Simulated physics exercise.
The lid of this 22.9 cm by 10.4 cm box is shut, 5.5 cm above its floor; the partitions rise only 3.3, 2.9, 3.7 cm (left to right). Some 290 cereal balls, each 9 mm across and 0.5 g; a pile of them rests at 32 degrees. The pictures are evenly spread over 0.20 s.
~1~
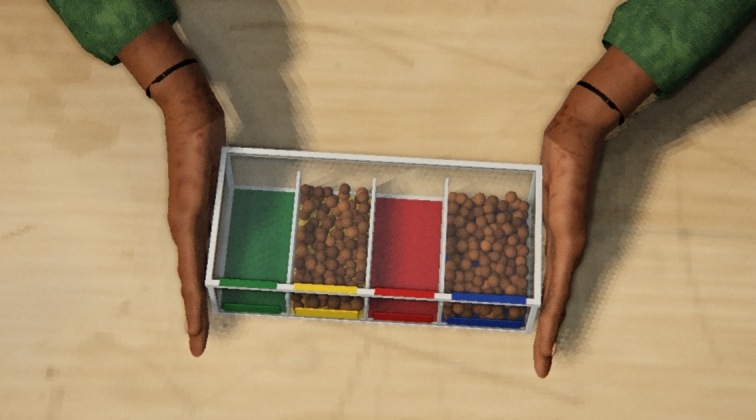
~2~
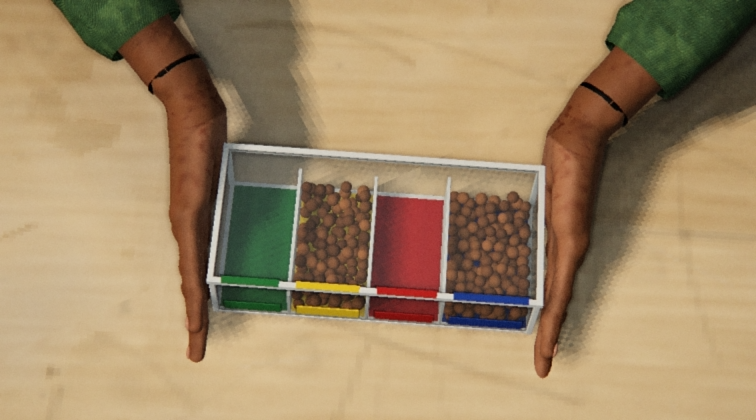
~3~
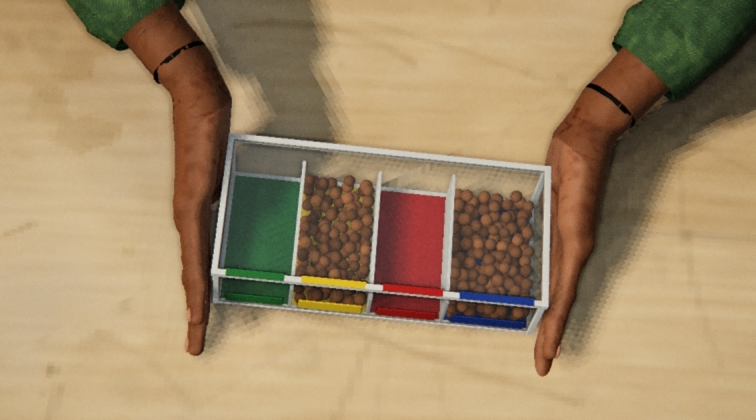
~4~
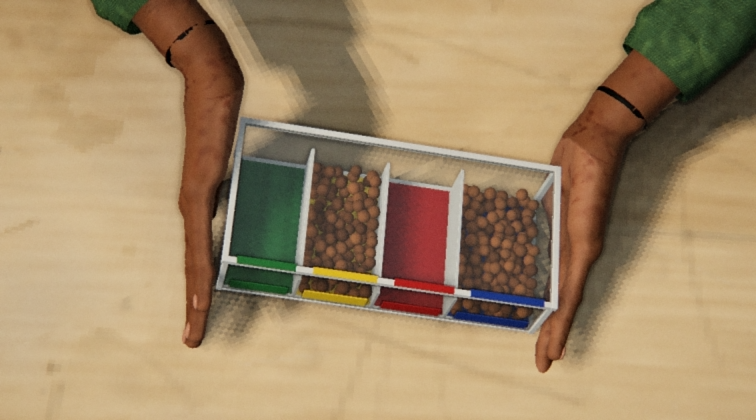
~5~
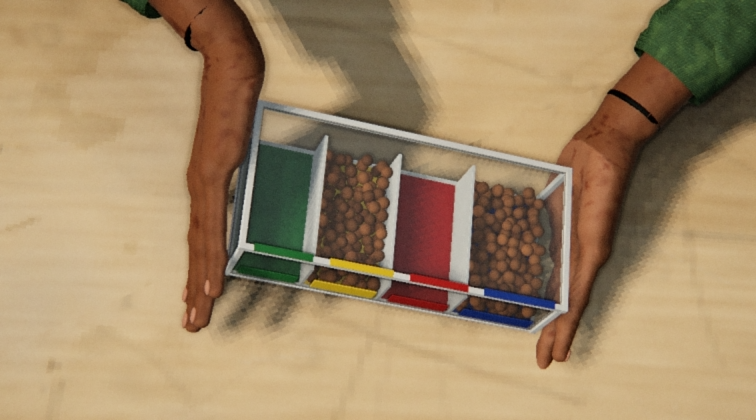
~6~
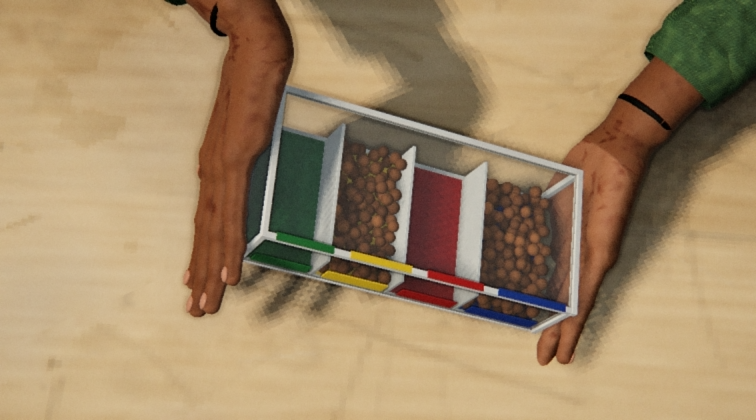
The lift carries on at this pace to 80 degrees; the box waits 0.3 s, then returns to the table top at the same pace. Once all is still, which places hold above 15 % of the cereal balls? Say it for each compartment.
Red under, blue over, green under, yellow over.
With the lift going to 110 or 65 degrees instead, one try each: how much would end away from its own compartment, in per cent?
Some 40 and 5 per cent.
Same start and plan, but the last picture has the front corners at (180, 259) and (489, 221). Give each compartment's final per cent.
Red 0; blue 40; green 25; yellow 30.
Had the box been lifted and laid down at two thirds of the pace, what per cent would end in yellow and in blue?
Then: Yellow 30, blue 70.
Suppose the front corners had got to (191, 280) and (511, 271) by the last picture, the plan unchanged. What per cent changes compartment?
In that case some 20 per cent.
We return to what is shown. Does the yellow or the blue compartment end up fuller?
The blue compartment.
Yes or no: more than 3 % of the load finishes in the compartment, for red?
Red yes.
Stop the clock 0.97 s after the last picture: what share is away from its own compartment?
Roughly 20 per cent.
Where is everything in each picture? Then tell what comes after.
The first frame shows box tilt 0 degrees, front corners at (212, 281) and (535, 300); blue 60 %, yellow 40 %.
The second frame shows box tilt 1 degrees, front corners at (213, 278) and (537, 301).
The third frame shows box tilt 5 degrees, front corners at (218, 270) and (542, 302), lowest corner right front.
The fourth frame shows box tilt 10 degrees, front corners at (228, 257) and (551, 304), lowest corner right front.
The fifth frame shows box tilt 17 degrees, front corners at (245, 244) and (561, 306), lowest corner right front.
The sixth frame shows box tilt 24 degrees, front corners at (267, 232) and (571, 309), lowest corner right front; blue 60 %, yellow 40 %.
Then, 0.58 s after the last picture, tilt 80 degrees; red 10 %, blue 70 %, yellow 20 %.
Then, 0.97 s after the last picture, tilt 44 degrees; red 5 %, blue 75 %, yellow 20 %.
Then, 1.44 s after the last picture, tilt 0 degrees; red 5 %, blue 75 %, yellow 20 %.
In the end, red 5 %, blue 75 %, green 0 %, yellow 20 %.
